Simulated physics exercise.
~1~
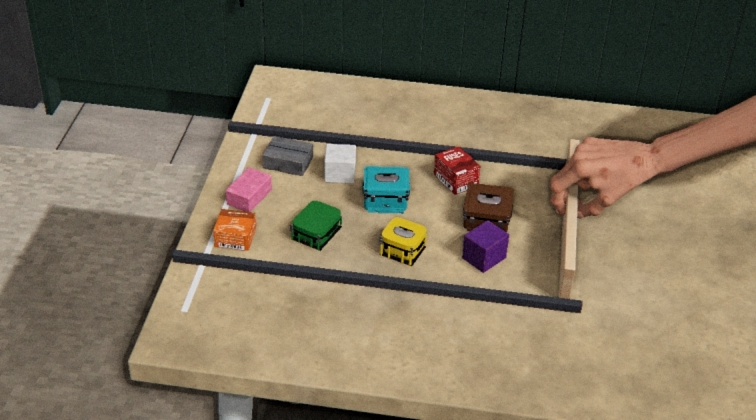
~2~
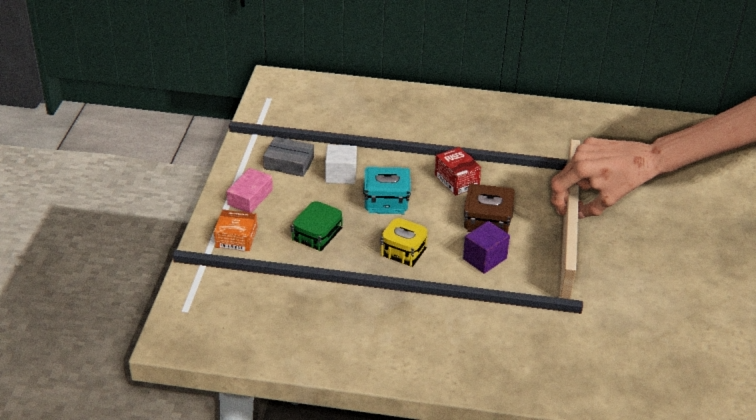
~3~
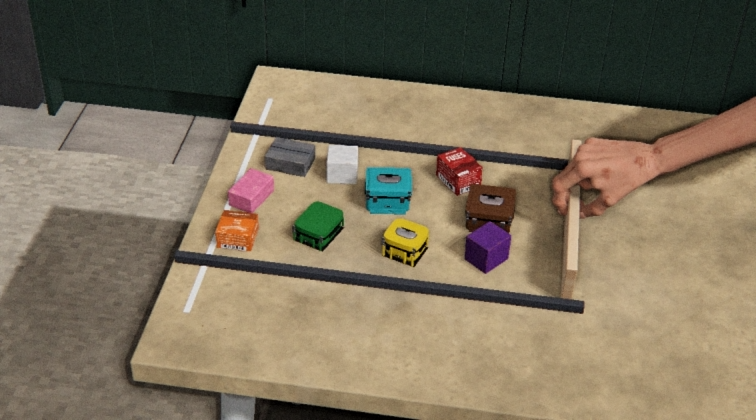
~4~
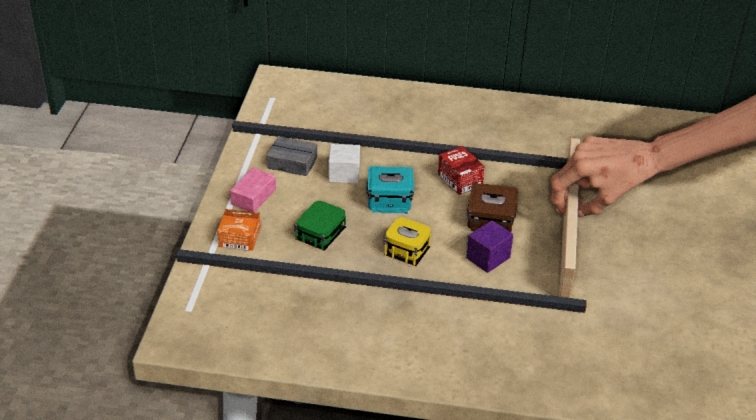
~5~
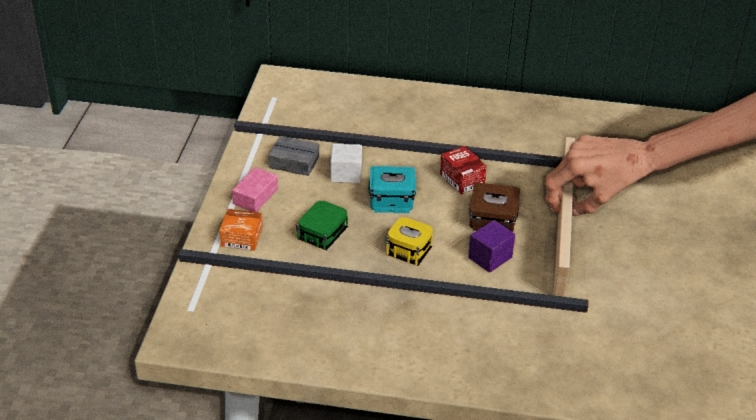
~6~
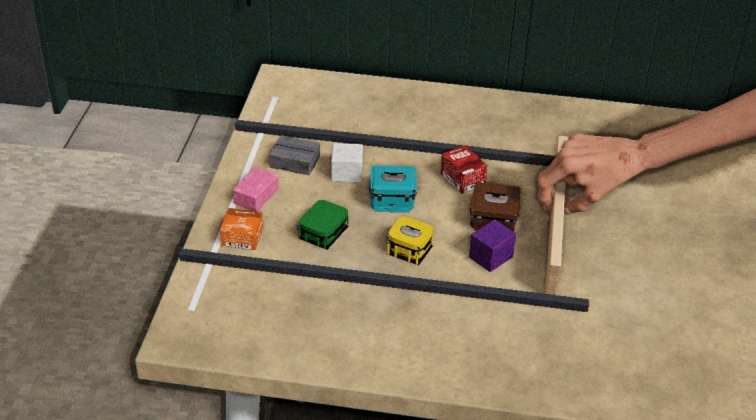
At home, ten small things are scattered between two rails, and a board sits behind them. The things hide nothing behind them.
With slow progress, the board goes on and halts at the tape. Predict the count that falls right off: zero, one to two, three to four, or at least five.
The count is at least five.
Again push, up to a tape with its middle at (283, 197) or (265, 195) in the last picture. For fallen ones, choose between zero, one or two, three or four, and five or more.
Count of falls, case 1: Three to four; case 2: More than four.
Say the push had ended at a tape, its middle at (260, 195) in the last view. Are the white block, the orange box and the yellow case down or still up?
In order, the white block keeps its spot, then the orange box goes off the edge, then the yellow case keeps its spot.
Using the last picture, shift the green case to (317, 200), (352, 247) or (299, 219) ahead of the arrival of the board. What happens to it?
One after another, it fails to stay; fails to stay; fails to stay.
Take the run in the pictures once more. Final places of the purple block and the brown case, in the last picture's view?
Near (208, 218) and (218, 176).
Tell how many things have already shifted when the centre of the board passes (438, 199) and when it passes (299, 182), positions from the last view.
Counts: 5 and 10.
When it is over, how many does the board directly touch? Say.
Number in contact with it: 3.
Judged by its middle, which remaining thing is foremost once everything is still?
Ending up nearest is the brown case.
Soon after, none off yet; pink block at rest near (256, 189); orange box at rest near (242, 229); grey box at rest near (295, 155).
After that, two off so far; pink block tilting well over near (180, 213); orange box on its way down near (156, 288); grey box displaced well along near (223, 147).
In the end, the number that fall off is five or more; gone, yellow case, turquoise case, white block, green case, grey box, orange box and pink block.
